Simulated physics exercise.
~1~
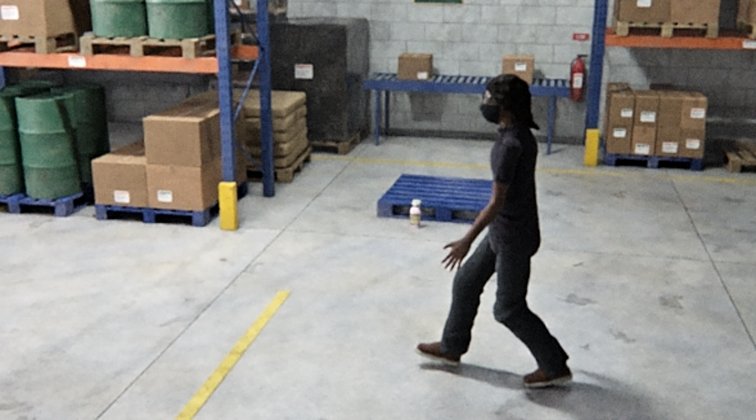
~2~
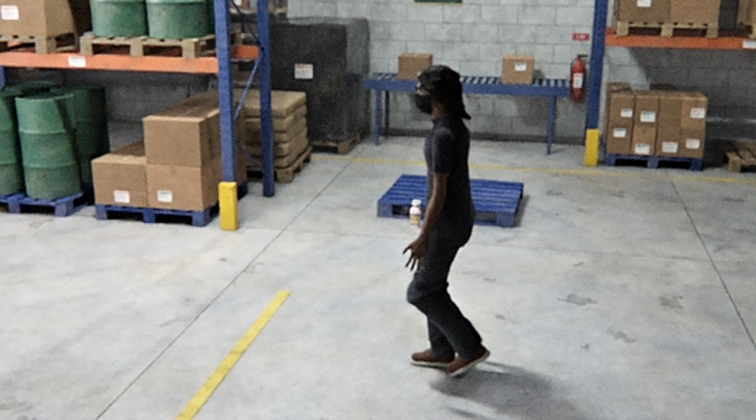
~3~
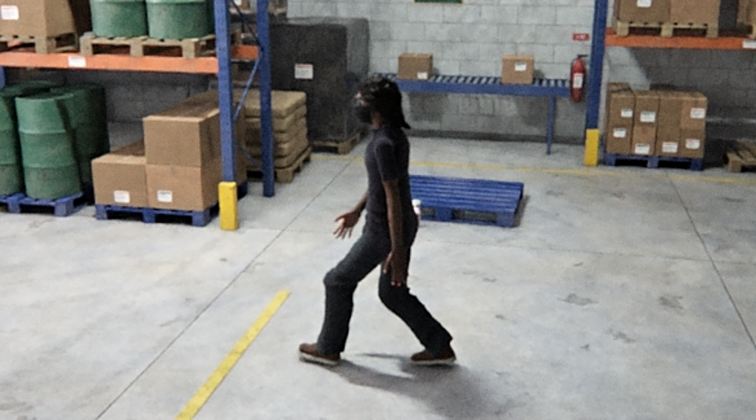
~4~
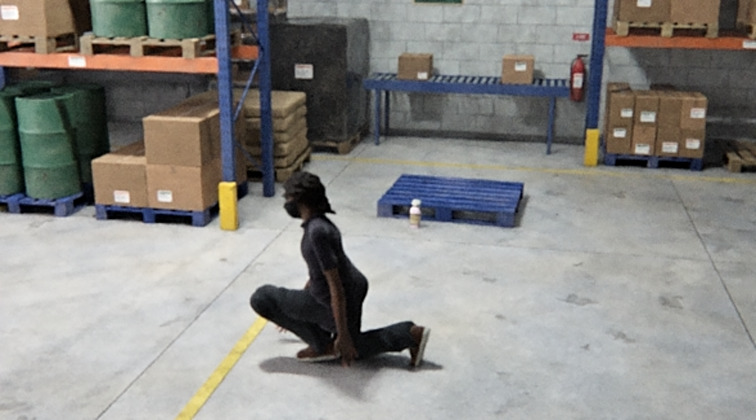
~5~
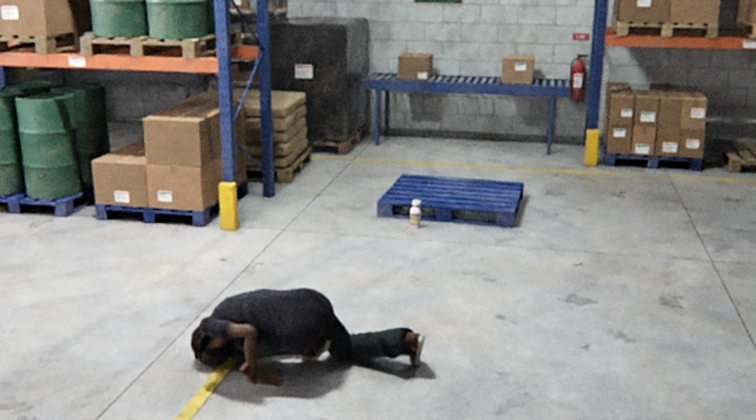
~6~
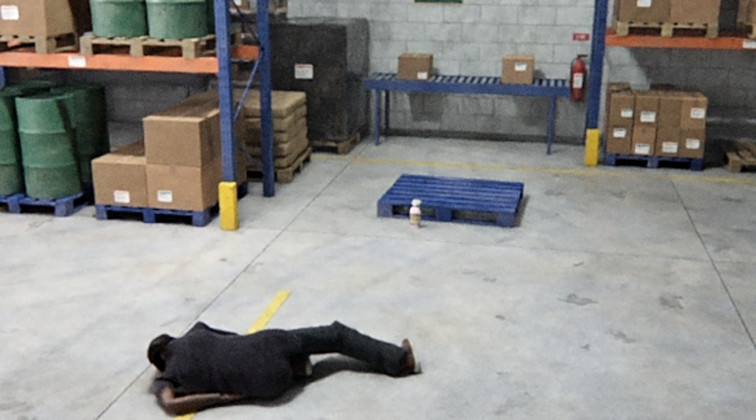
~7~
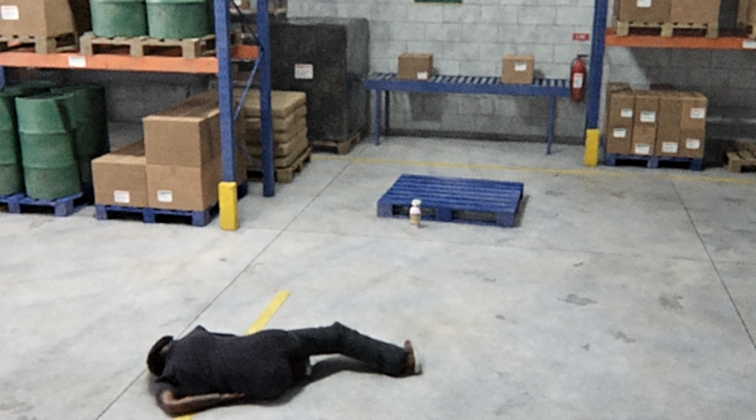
In a warehouse with shelves, boxes and a blue pallet, a person in dark clothes and a face mask walked left toward a yellow floor strip, sank to their knees, pitched forward and lay still, head beyond the strip and hips short of it.
